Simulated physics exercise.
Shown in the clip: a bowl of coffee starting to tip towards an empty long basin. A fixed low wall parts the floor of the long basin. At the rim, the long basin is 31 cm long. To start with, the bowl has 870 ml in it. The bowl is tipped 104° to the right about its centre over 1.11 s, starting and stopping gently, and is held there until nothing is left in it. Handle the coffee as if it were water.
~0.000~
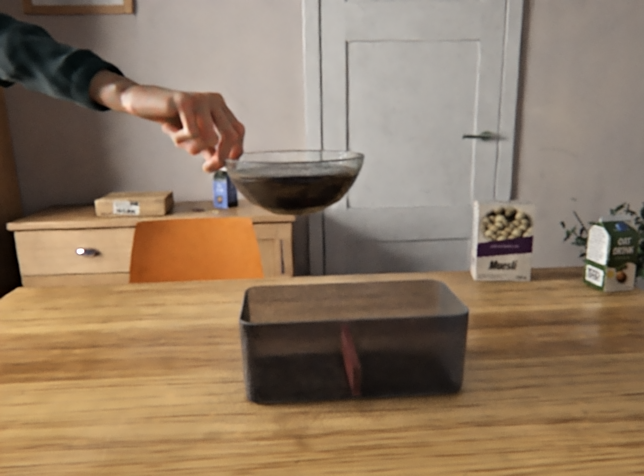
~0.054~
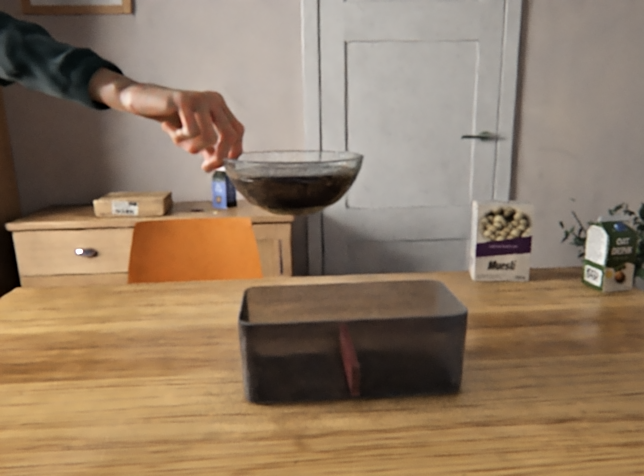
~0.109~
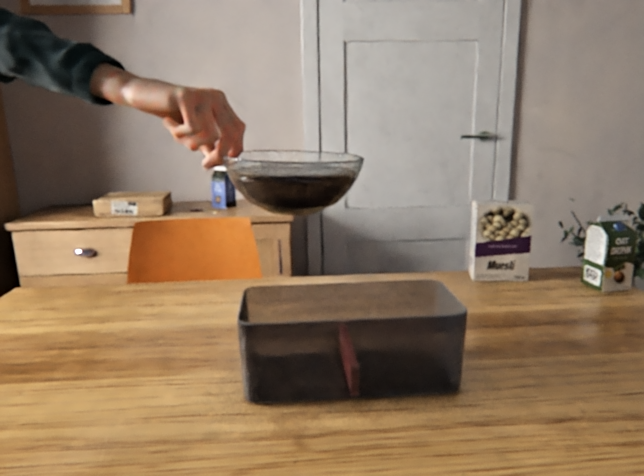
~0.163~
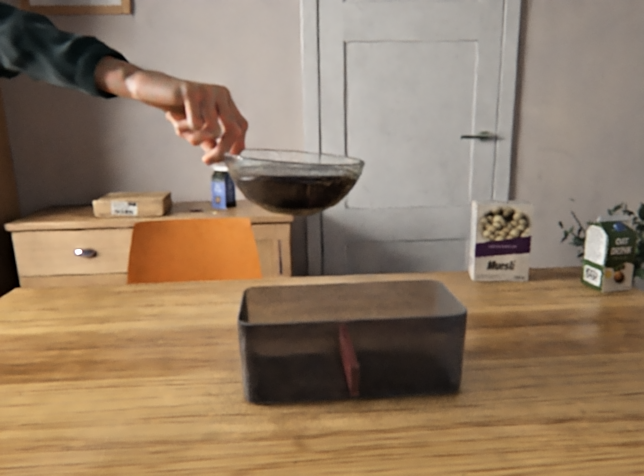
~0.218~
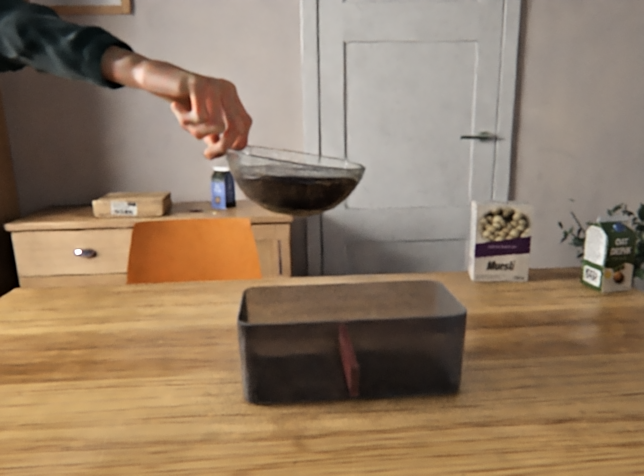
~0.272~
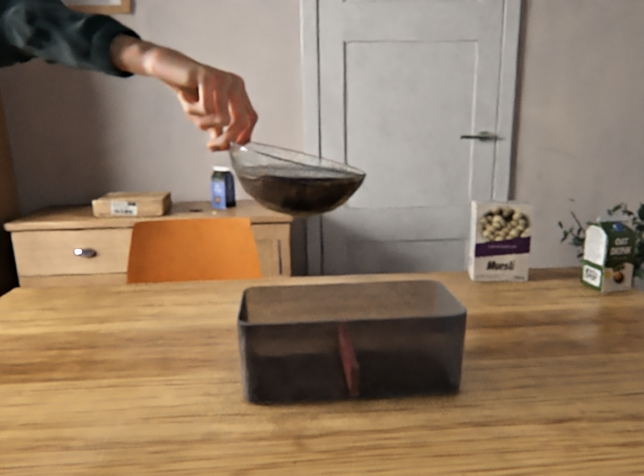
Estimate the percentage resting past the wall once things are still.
I would say roughly 87 percent.
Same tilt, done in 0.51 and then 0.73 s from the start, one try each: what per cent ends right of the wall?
The first try gives around 65 percent, the second around 70 percent.
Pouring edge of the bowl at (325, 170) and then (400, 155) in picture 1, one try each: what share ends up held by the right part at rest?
I'd expect close to 75 per cent and then close to 70 per cent.
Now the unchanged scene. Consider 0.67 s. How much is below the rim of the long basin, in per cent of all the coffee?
Roughly 26 percent.
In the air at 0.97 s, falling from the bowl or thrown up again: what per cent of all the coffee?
Estimate: About 6 in a hundred.
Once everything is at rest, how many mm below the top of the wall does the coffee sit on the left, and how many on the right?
The left comes to roughly 42 mm and the right to roughly 8 mm.
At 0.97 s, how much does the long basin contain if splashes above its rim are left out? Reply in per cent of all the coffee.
I'd put it at roughly 94 per cent.
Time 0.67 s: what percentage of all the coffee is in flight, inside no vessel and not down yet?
44 %.
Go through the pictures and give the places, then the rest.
The first picture shows tilt 0°; pouring edge (363, 156); surface from (231, 172) to (357, 168); the long basin's rim runs from (243, 305) to (455, 296); the wall's top is at (350, 345).
The second picture shows tilt 1°; pouring edge (362, 157); surface from (230, 172) to (355, 169).
The third picture shows tilt 2°; pouring edge (362, 159); surface from (230, 170) to (355, 170).
The fourth picture shows tilt 5°; pouring edge (363, 163); surface from (232, 170) to (357, 172).
The fifth picture shows tilt 10°; pouring edge (364, 168); surface from (234, 169) to (359, 173).
The sixth picture shows tilt 15°; pouring edge (365, 174); surface from (237, 169) to (362, 173).
By 0.67 s the tilt is 69° and 30 per cent is still to pour, 0 is left of the wall and 26 right of it.
By 0.97 s the tilt is 100° and 0 per cent is still to pour, 7 is left of the wall and 87 right of it.
By 1.28 s the tilt is 104° and 0 per cent is still to pour, 10 is left of the wall and 88 right of it.
By 1.61 s the tilt is 104° and 0 per cent is still to pour, 10 is left of the wall and 87 right of it.
At rest 10 per cent lies left of the wall, 87 right of it and 2 outside.
